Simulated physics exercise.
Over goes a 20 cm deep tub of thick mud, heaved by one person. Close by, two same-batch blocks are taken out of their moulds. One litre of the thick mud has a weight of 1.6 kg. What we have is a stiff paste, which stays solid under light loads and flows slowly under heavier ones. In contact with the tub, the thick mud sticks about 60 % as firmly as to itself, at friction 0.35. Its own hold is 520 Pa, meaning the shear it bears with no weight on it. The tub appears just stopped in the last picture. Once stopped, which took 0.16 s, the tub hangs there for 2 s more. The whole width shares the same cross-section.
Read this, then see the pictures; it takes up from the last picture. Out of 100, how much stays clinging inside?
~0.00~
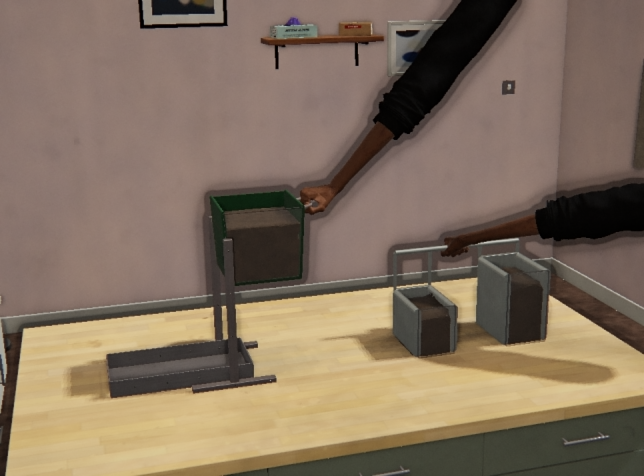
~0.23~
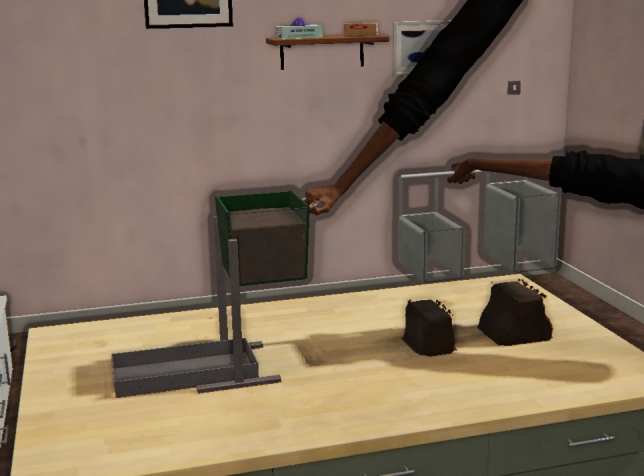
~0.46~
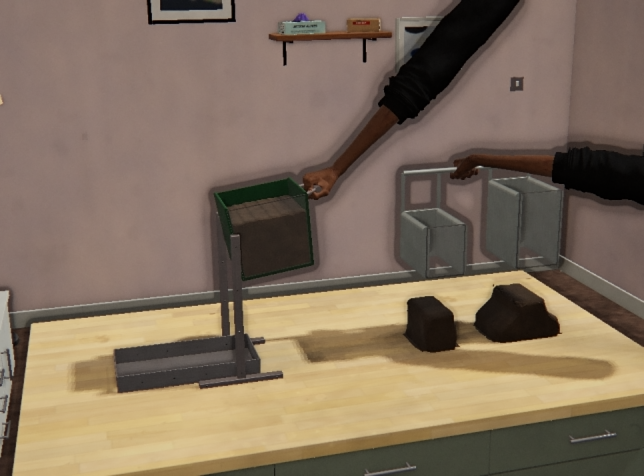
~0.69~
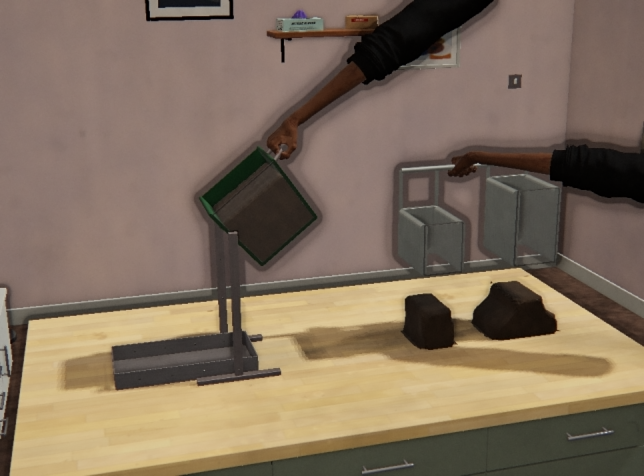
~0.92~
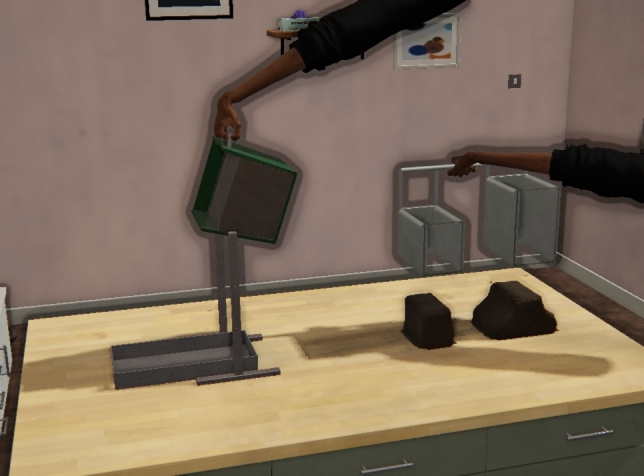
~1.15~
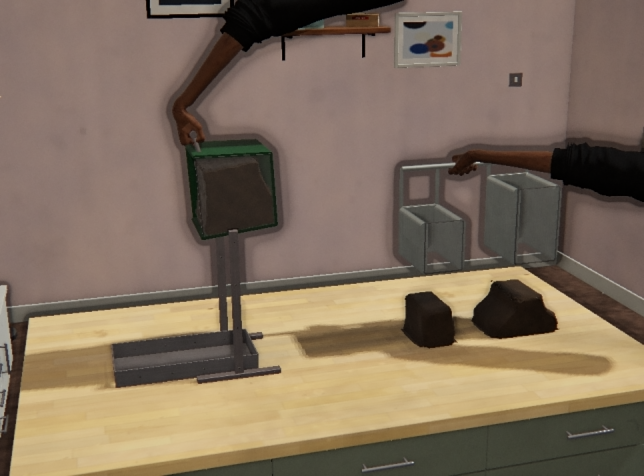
43 %.
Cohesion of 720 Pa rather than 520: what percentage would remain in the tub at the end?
I'd expect about 55 percent.
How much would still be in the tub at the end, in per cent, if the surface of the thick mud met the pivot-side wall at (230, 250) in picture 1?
Result: Approx. 75 % remaining in tub.
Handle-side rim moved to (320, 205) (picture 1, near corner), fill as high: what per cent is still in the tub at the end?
Then about 35 %.
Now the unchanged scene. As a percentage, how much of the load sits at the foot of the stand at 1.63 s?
At that moment, near 30 % is down.
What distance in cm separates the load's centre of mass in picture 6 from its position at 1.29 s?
It has moved around 5 centimetres.
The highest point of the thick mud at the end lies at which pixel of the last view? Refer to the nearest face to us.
Peak location: Approx. (251, 201).
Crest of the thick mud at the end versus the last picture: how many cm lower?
The top ends up some 11 cm below its level in the last picture.
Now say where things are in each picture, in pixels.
Handle-side rim at (301, 207), tilt 0 degrees; highest point of the thick mud at (229, 229); test blocks 13 cm, 19 cm high (left to right), in the first frame.
Handle-side rim at (306, 207), tilt 0 degrees; highest point of the thick mud at (234, 229); test blocks 12 cm, 15 cm high (left to right), in the second frame.
Handle-side rim at (304, 194), tilt 7 degrees; highest point of the thick mud at (301, 212); test blocks 12 cm, 13 cm high (left to right), in the third frame.
Handle-side rim at (272, 162), tilt 38 degrees; highest point of the thick mud at (279, 178); test blocks 12 cm, 13 cm high (left to right), in the fourth frame.
Handle-side rim at (225, 152), tilt 71 degrees; highest point of the thick mud at (241, 160); test blocks 12 cm, 13 cm high (left to right), in the fifth frame.
Handle-side rim at (194, 159), tilt 93 degrees; highest point of the thick mud at (253, 162); test blocks 12 cm, 13 cm high (left to right), in the sixth frame.
By 1.29 s, the tub is at 93 degrees and holds 82 %.
By 1.46 s, the tub is at 93 degrees and holds 54 %.
By 1.63 s, the tub is at 93 degrees and holds 44 %.
By 1.80 s, the tub is at 93 degrees and holds 43 %.
By 3.15 s, at the end, the tub is at 93 degrees and holds 43 %.
